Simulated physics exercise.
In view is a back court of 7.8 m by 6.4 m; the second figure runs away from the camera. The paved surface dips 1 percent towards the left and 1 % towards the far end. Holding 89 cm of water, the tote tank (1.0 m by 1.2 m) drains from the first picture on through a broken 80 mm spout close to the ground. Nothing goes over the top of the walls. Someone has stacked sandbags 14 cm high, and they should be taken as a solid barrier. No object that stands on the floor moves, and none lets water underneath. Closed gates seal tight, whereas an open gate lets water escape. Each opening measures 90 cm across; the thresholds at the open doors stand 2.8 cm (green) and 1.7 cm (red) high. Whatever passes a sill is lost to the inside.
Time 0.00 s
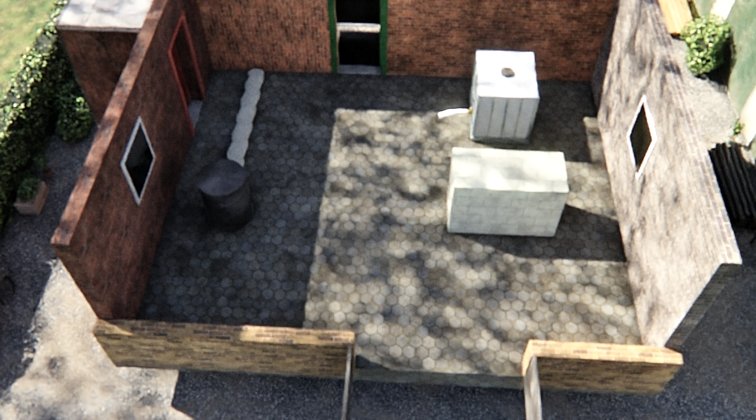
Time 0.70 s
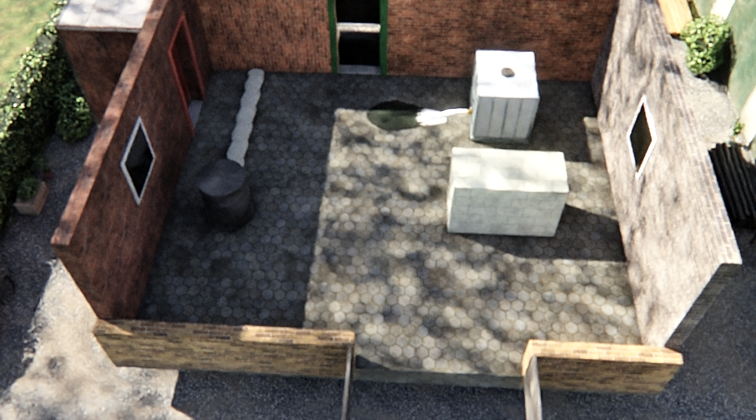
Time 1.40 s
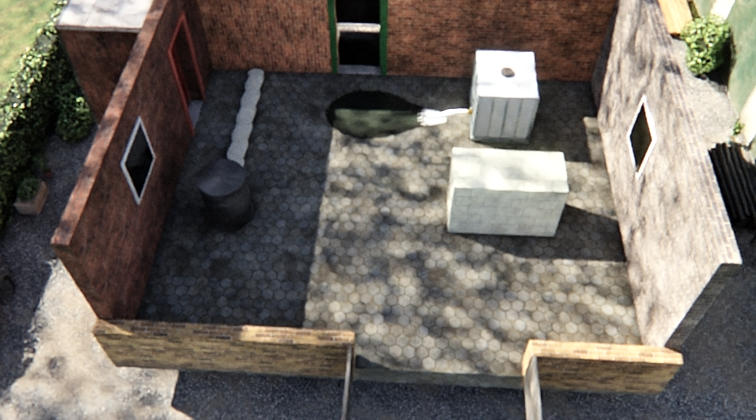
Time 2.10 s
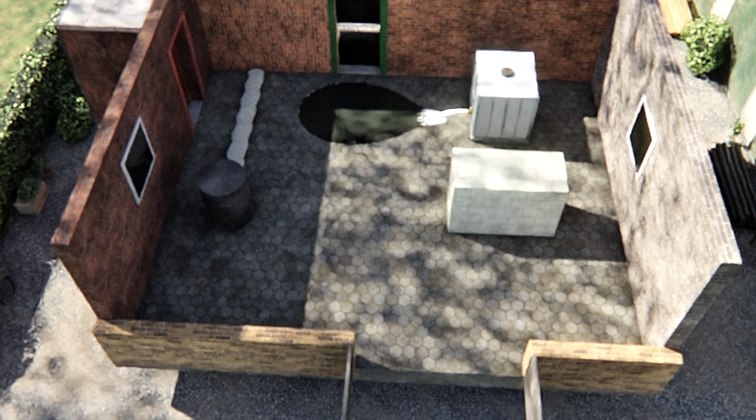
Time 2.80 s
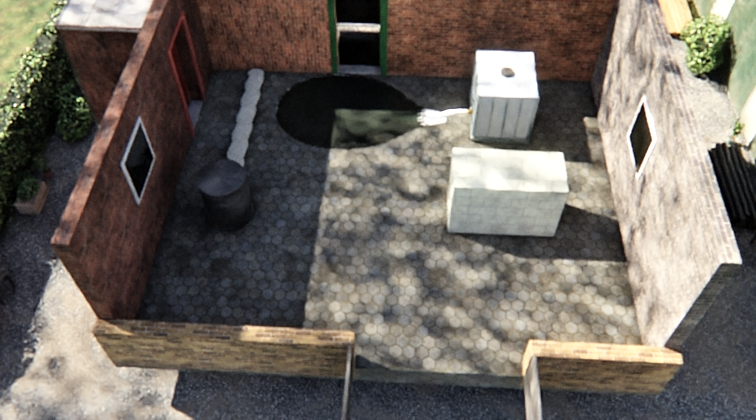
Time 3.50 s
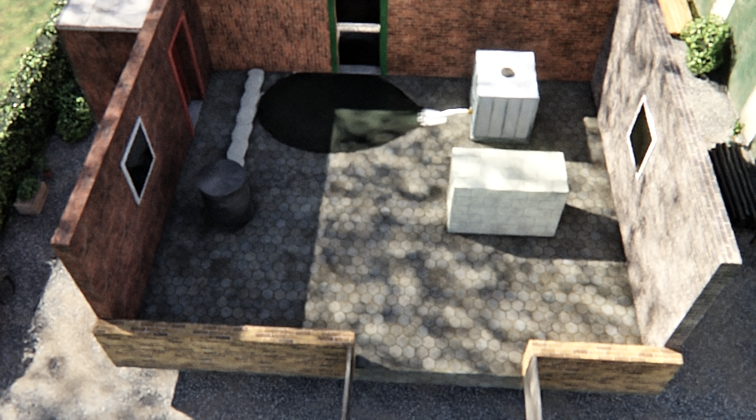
A walled brick yard with grey paving sat still while water spurted from a pale tank near the back, forming a dark puddle that spread leftward and grew wider across the ground.
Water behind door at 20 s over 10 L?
Green door: Not over. Red door: Not over.
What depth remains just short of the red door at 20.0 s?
About 2.0 centimetres.
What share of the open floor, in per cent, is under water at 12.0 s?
The flood covers close to 20 per cent of the floor.
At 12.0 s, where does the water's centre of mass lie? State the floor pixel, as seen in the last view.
Around (302, 110).
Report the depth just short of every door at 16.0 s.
Green 3.0 cm, red 1.2 cm.
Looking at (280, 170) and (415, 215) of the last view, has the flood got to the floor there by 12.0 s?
Going in order, I'd call them swamped then spared.
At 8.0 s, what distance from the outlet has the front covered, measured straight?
About 5.4 metres.
After 5.0 s water covers 15 % of the floor and is deepest (4 cm) near (273, 74); green door 1.1 cm at the sill, 0 L in, red door not reached.
After 8.0 s water covers 15 % of the floor and is deepest (4 cm) near (273, 74); green door 1.3 cm at the sill, 0 L in, red door not reached.
After 12.0 s water covers 20 % of the floor and is deepest (5 cm) near (273, 74); green door 2.4 cm at the sill, 0 L in, red door 0.79 cm at the sill, 0 L in.
After 16.0 s water covers 25 % of the floor and is deepest (5 cm) near (273, 74); green door 2.8 cm at the sill, 0 L in, red door 1.3 cm at the sill, 0 L in.
After 20.0 s water covers 30 % of the floor and is deepest (6 cm) near (273, 74); green door 3 cm at the sill, 0 L in, red door 2.2 cm at the sill, 0 L in.
